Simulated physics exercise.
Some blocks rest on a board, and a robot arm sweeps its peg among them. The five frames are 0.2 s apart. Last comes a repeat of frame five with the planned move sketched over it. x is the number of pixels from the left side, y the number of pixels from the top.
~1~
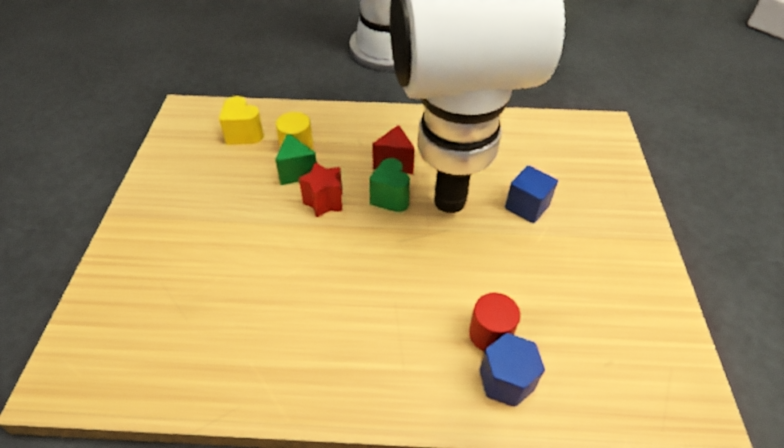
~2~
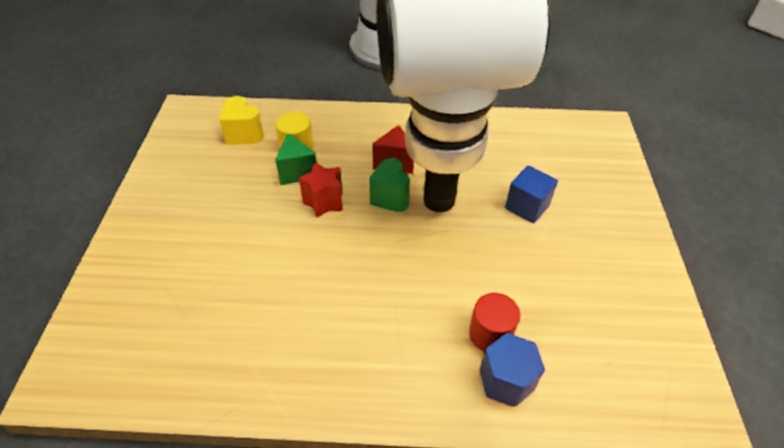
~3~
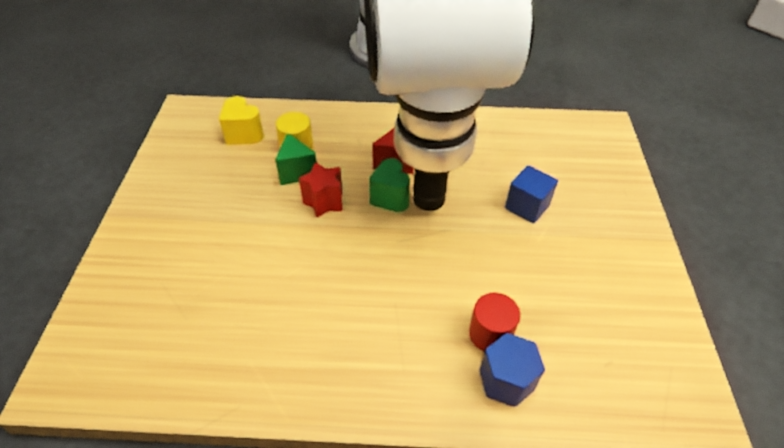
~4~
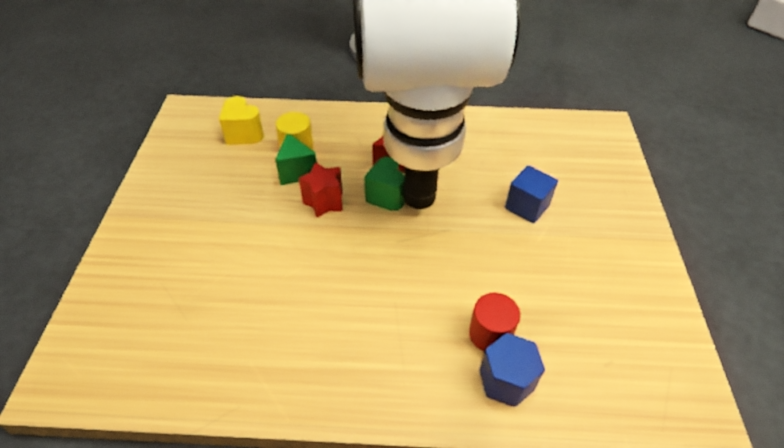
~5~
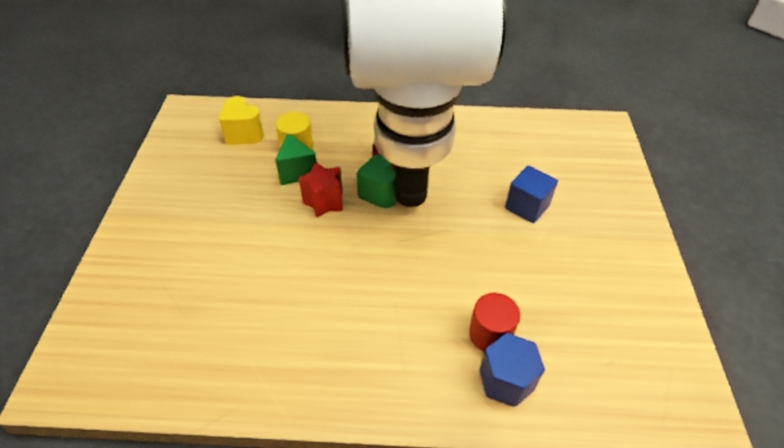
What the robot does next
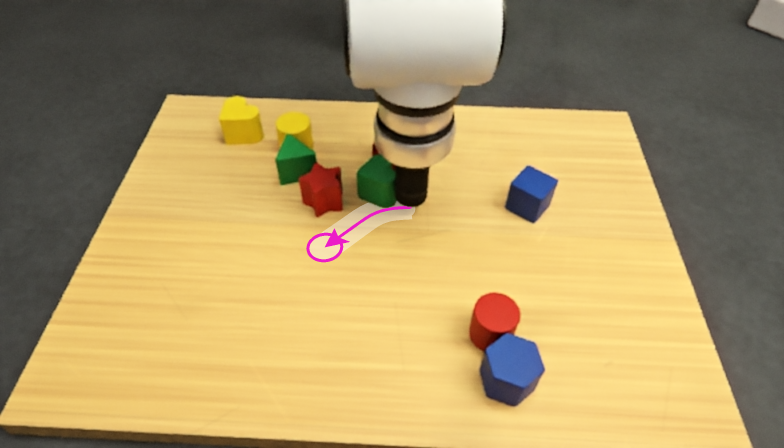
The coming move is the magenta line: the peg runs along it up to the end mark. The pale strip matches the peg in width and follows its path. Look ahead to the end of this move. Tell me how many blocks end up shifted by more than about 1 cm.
Most likely one.
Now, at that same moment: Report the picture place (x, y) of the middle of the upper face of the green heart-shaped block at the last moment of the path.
The middle of the upper face of the green heart-shaped block will lie at about (361, 165) in the picture.
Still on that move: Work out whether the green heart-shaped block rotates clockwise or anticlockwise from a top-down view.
Looking from above, the answer is clockwise.
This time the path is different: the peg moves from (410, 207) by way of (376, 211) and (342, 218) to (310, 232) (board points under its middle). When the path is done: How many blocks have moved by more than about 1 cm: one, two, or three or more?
A pair of blocks is moved.
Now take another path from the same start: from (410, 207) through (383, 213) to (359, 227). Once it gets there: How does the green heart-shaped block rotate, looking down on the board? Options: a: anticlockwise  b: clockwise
b (clockwise)
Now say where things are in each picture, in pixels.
The first picture shows tip of the peg at (450, 202), middles of tops, red star block at (322, 177), green heart-shaped block at (391, 173).
The second picture shows peg at (439, 201), nothing pushed.
The third picture shows peg at (429, 200), nothing pushed.
The fourth picture shows peg at (420, 198), green heart-shaped block at (386, 172).
The fifth picture shows peg at (411, 196), red star block at (322, 177), green heart-shaped block at (379, 169).
The line goes from (410, 207) through (378, 212) and (351, 228) to (325, 247).
On the path given first. One third of the way, peg at (377, 202); green heart-shaped block at (362, 165), turned 50° clockwise.
Two thirds of the way, peg at (350, 218); green heart-shaped block at (361, 165), turned 55° clockwise.
At the end, peg at (323, 236); red star block unmoved; green heart-shaped block at (361, 165), turned 55° clockwise.
